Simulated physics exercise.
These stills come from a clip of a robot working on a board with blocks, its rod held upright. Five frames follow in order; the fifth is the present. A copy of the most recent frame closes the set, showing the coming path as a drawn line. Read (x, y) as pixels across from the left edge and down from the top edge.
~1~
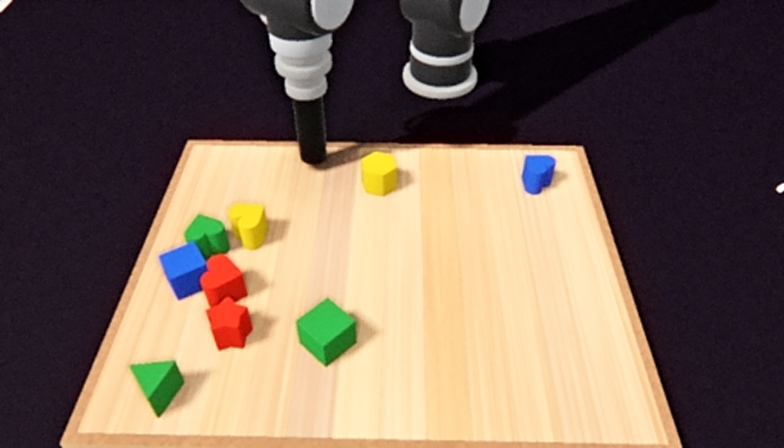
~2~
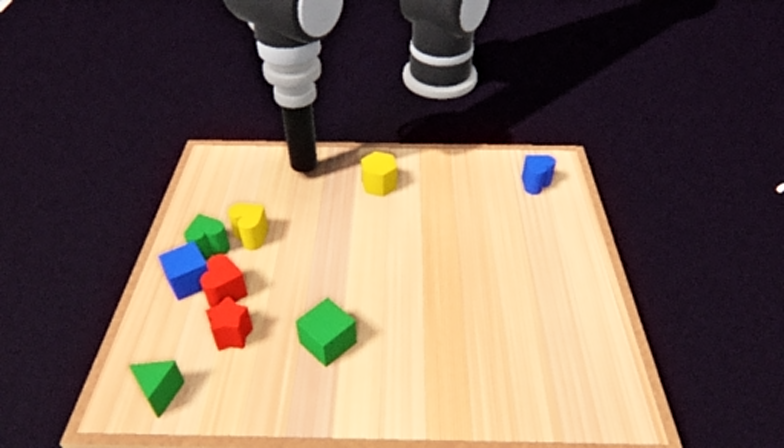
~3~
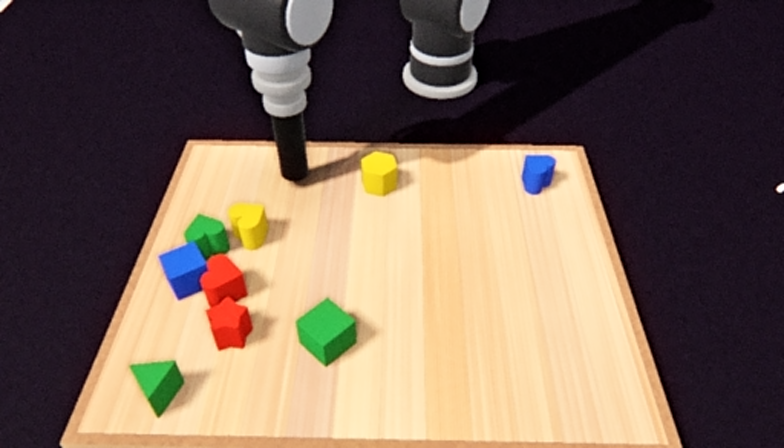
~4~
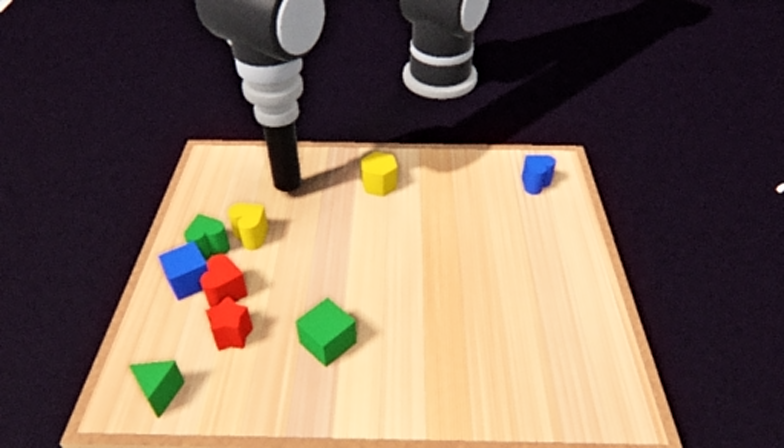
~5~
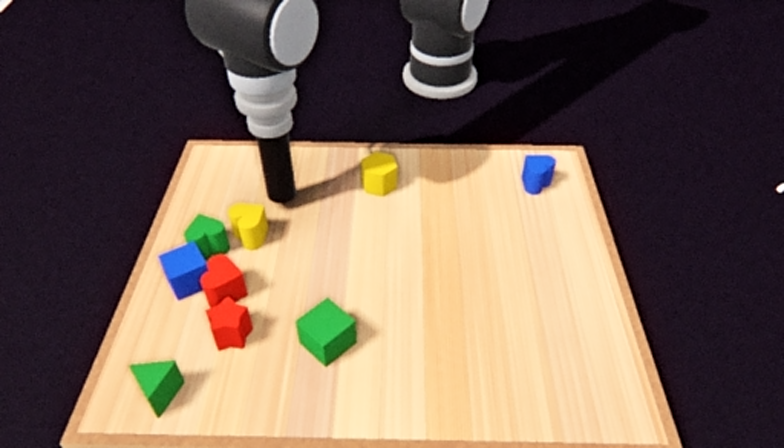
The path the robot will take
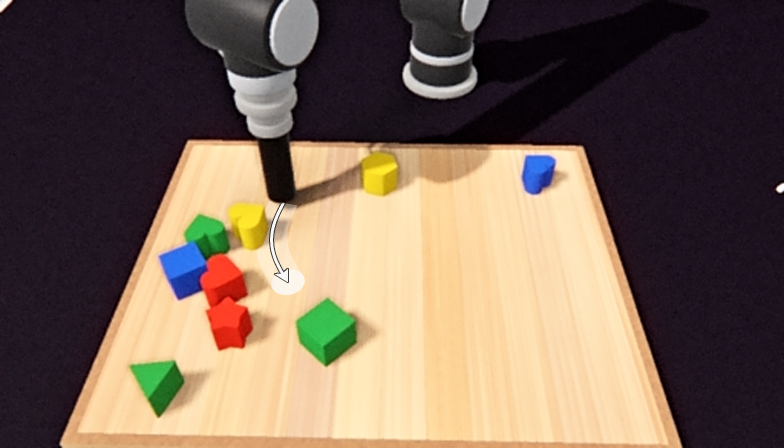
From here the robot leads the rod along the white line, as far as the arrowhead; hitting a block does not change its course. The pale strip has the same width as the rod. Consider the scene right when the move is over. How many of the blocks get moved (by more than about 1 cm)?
The count will be 1.
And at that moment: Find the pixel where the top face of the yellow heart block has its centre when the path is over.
Its top centre lands on (236, 231).
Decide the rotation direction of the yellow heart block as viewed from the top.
Clockwise, from overhead.
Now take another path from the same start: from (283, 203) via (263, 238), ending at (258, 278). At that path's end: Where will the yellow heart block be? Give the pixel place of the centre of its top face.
I think it will end close to (220, 242).
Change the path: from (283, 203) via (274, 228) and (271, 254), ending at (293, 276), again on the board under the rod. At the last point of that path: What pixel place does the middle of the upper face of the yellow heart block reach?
My estimate: (233, 232).
Drawn move, from (283, 203) by way of (273, 228) and (274, 255) to (288, 282).
What follows on the original path. One third of the way, rod (271, 219); yellow heart block (239, 220), turned 25° clockwise.
Two thirds of the way, rod (272, 247); green heart block (199, 227); yellow heart block (236, 231), turned 70° clockwise.
At the end, rod (286, 273); green heart block (199, 227); red heart block still; yellow heart block (236, 231), turned 70° clockwise.
